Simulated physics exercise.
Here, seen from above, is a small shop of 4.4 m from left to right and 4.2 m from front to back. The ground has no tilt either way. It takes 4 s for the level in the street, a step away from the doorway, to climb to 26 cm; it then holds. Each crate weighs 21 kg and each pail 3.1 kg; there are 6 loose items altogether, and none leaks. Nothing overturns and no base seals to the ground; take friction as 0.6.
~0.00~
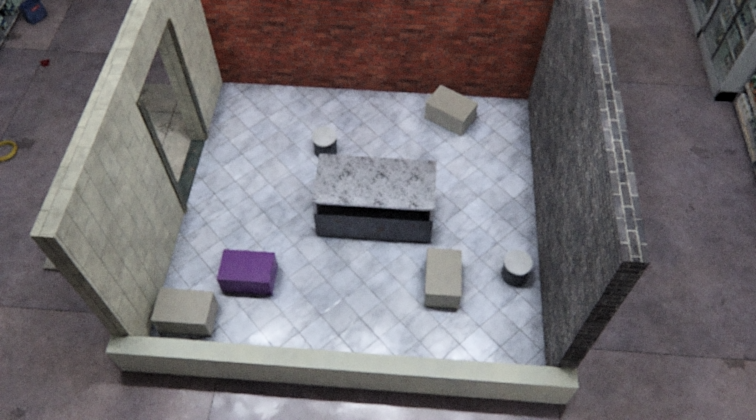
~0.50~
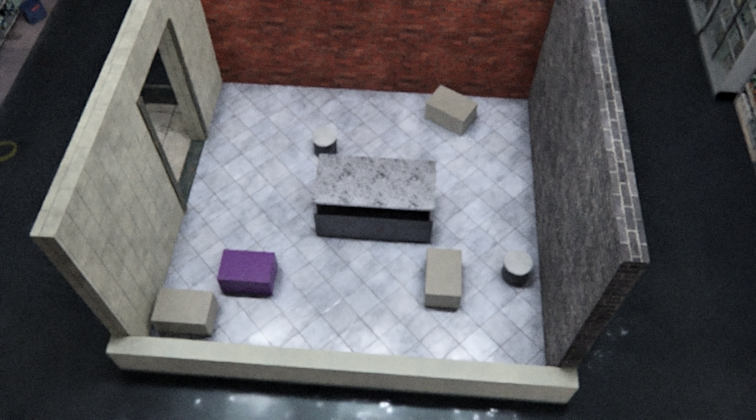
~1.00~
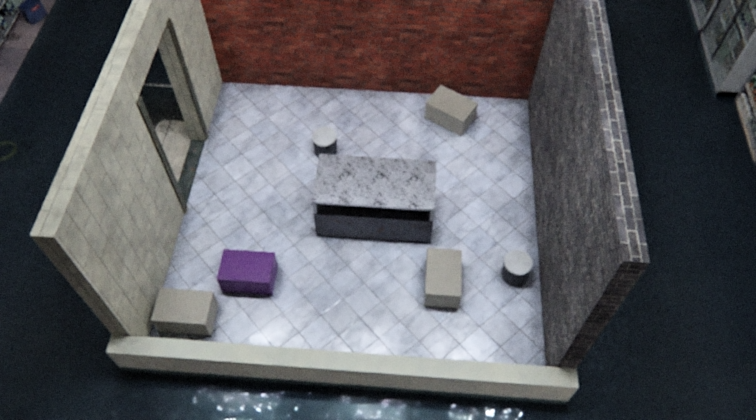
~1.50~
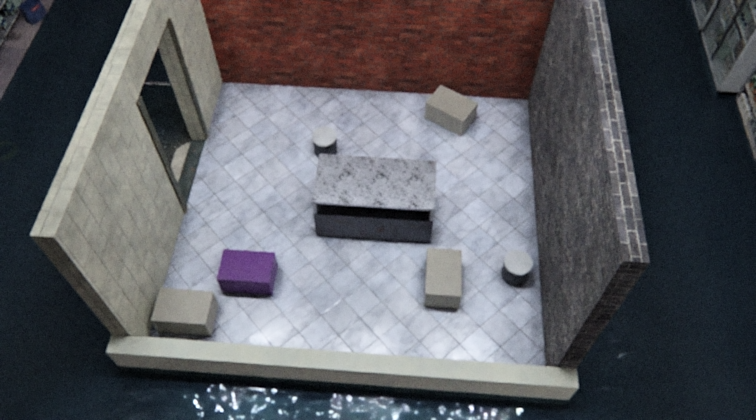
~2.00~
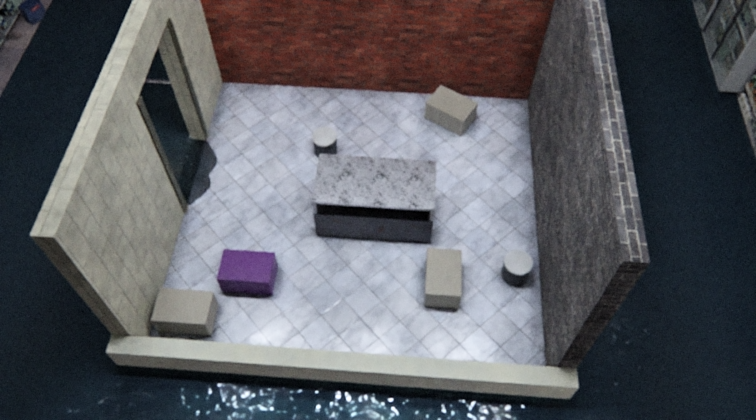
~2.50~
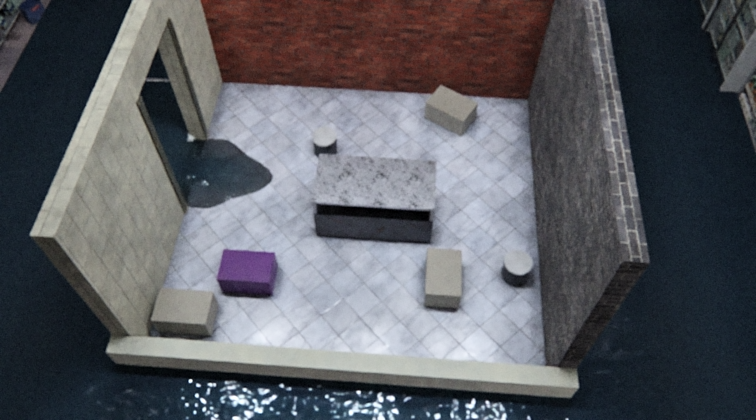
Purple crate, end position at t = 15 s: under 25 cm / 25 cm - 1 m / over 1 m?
Shifts a bit.
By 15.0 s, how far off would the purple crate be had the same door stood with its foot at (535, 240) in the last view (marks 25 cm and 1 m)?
Well, the purple crate really gets moving far.
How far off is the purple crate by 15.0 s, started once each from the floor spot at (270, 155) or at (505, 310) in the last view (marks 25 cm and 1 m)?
Taking them in order, it is swept well off and then it is swept well off.
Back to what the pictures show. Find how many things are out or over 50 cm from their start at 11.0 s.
By that point, 4.
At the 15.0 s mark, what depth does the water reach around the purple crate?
I'd put it at about 16 cm.
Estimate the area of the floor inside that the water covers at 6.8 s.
About 15 m2 is covered.
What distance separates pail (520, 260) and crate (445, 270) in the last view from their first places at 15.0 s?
In that order: 400 cm, 100 cm.
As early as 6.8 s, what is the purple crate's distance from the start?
Close to 0 cm.
After 3.5 s the purple crate is near (246, 266), 0.0 m from its start, aground; 0 afloat.
After 6.8 s the purple crate is near (246, 266), 0.0 m from its start, aground; 2 afloat.
After 11.0 s the purple crate is near (246, 266), 0.0 m from its start, aground; 4 afloat.
After 15.0 s the purple crate is near (194, 297), 0.7 m from its start, afloat; 6 afloat.
